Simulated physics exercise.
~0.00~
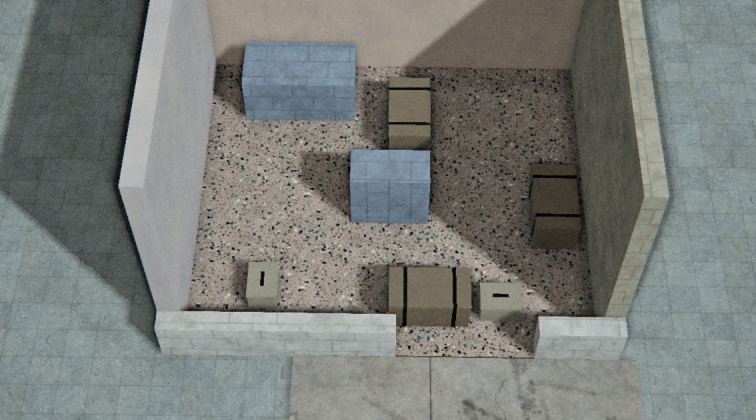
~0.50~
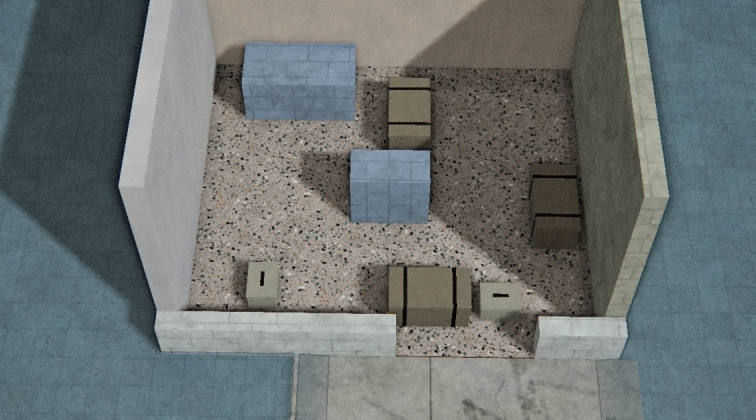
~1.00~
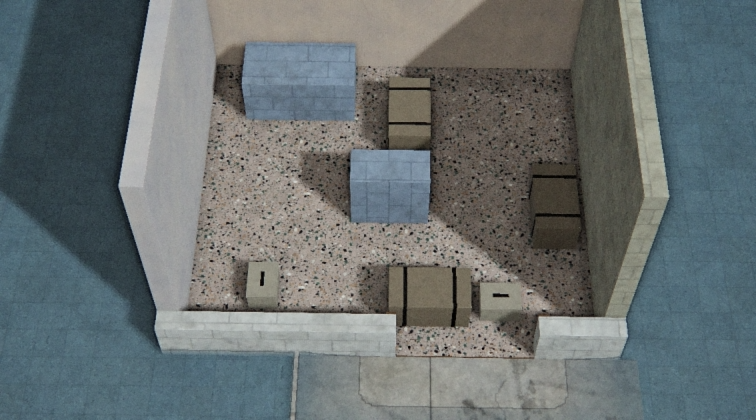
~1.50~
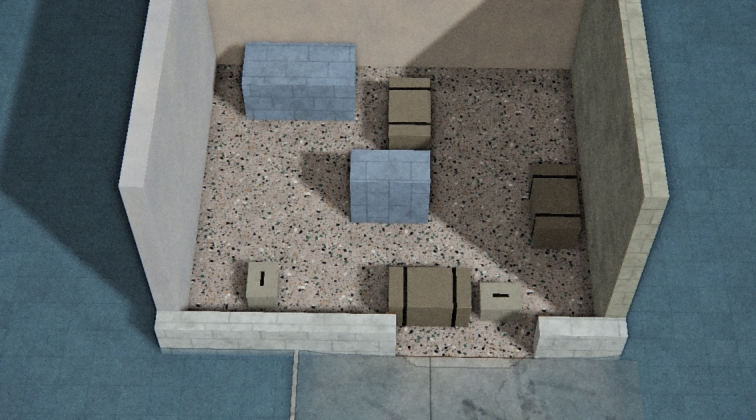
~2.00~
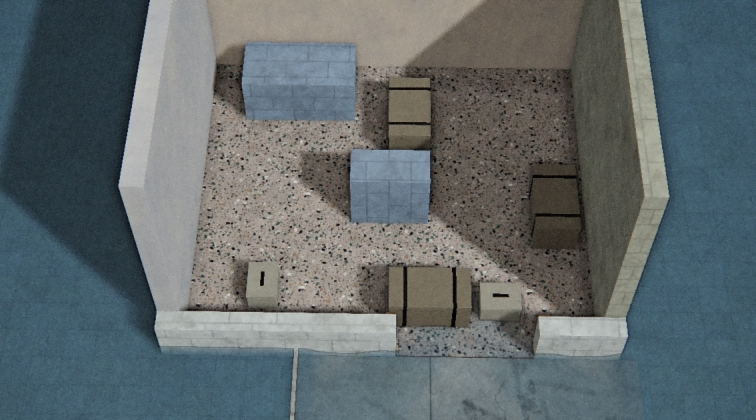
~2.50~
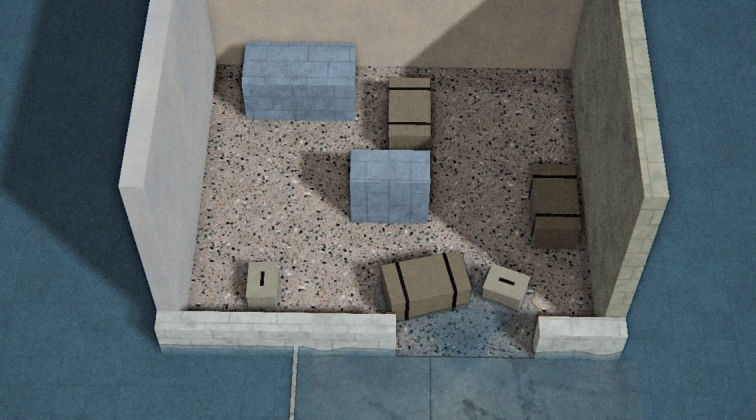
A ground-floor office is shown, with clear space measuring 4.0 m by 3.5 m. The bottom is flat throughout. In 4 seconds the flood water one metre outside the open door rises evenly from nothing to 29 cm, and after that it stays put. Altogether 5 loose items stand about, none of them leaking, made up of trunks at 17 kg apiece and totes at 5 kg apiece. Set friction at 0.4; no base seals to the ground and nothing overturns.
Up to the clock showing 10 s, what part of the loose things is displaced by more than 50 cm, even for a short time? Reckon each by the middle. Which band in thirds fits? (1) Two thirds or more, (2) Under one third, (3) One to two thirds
1.
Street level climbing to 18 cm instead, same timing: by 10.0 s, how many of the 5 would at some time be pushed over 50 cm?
4.
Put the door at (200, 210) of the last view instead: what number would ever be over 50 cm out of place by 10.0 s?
Result: 5.
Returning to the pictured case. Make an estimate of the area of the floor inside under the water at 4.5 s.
Roughly 8.5 m2 of it is wet.
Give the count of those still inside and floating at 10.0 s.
The number is 5.
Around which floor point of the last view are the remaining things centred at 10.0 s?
Close to pixel (359, 210).
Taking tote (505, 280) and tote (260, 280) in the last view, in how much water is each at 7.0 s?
19 and 10 cm.
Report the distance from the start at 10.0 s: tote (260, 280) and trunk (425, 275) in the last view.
Shifts: 60 cm / 50 cm.
After 3.5 s 2 of 5 are over 50 cm from their spots; 0 afloat.
After 4.5 s 2 of 5 are over 50 cm from their spots; 1 afloat.
After 7.0 s 4 of 5 are over 50 cm from their spots; 4 afloat.
After 10.0 s 4 of 5 are over 50 cm from their spots, and 5 have been at some point; 5 afloat.
